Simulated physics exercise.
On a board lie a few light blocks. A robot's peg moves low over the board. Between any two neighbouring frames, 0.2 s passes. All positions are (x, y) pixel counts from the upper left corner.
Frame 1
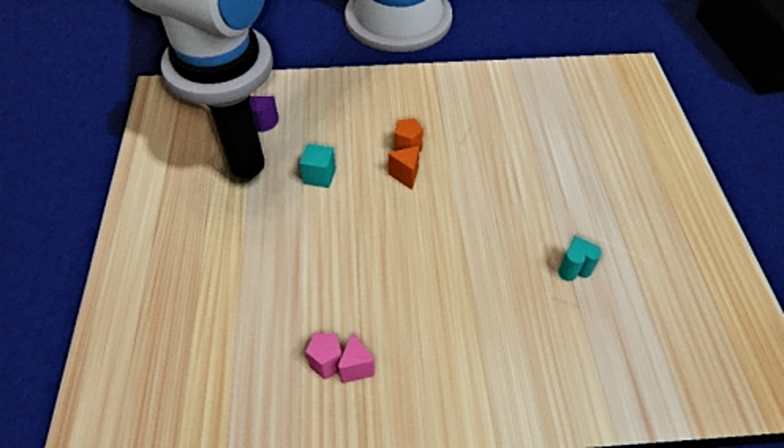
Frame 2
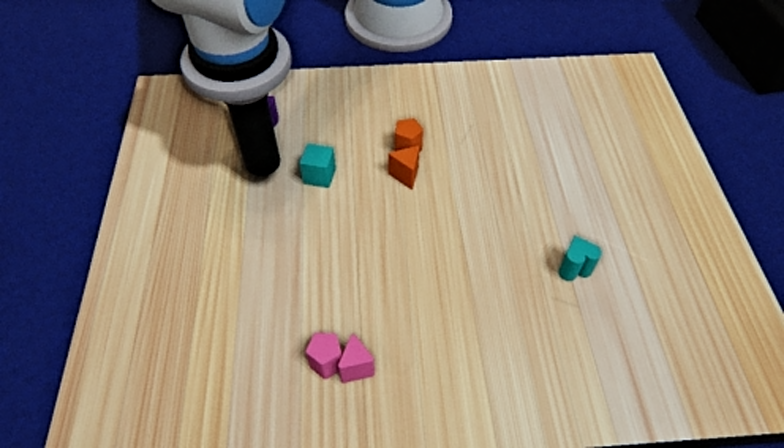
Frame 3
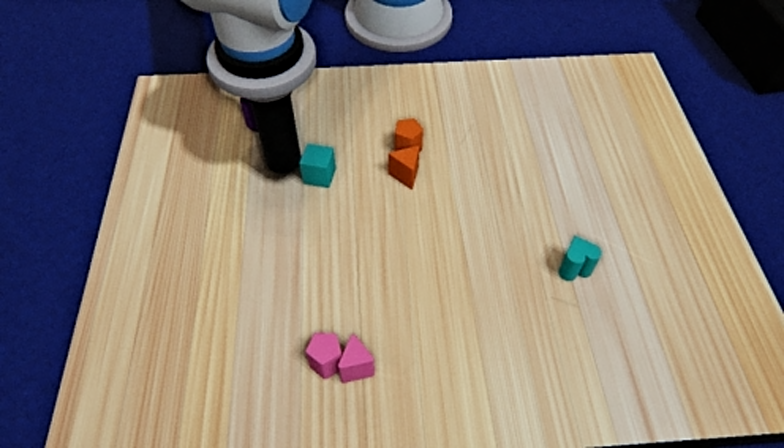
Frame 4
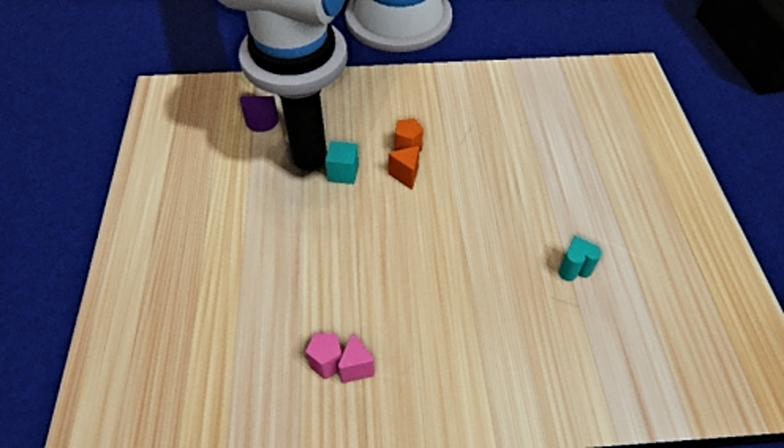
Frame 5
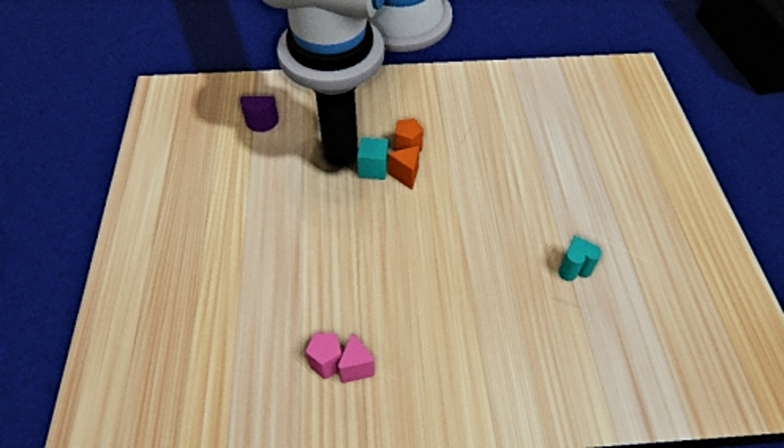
A robot arm moving its black peg right across a wooden board, pushing a turquoise block up beside two orange blocks.
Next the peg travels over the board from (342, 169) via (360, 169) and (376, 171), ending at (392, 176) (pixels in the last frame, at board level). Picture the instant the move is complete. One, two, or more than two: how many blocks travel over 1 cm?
By the end, two blocks will have moved.
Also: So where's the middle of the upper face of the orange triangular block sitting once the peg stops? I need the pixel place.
The centre of its top will be at (451, 156).
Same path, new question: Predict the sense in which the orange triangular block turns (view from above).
Turns clockwise.
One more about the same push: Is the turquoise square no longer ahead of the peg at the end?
It seems not.
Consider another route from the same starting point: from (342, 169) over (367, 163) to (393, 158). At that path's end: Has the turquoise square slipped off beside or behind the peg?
I expect not.
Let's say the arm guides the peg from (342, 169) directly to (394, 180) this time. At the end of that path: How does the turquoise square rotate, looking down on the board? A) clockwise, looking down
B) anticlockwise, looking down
B
The first path, step by step. Halfway along, peg (368, 155); turquoise square (399, 146); orange triangular block (428, 157), turned 35° clockwise; orange five-sided block (411, 126), turned 15° anticlockwise.
At the end, peg (392, 162); turquoise square (423, 148), turned 35° anticlockwise; orange triangular block (451, 156), turned 70° clockwise; orange five-sided block (412, 126), turned 20° anticlockwise.
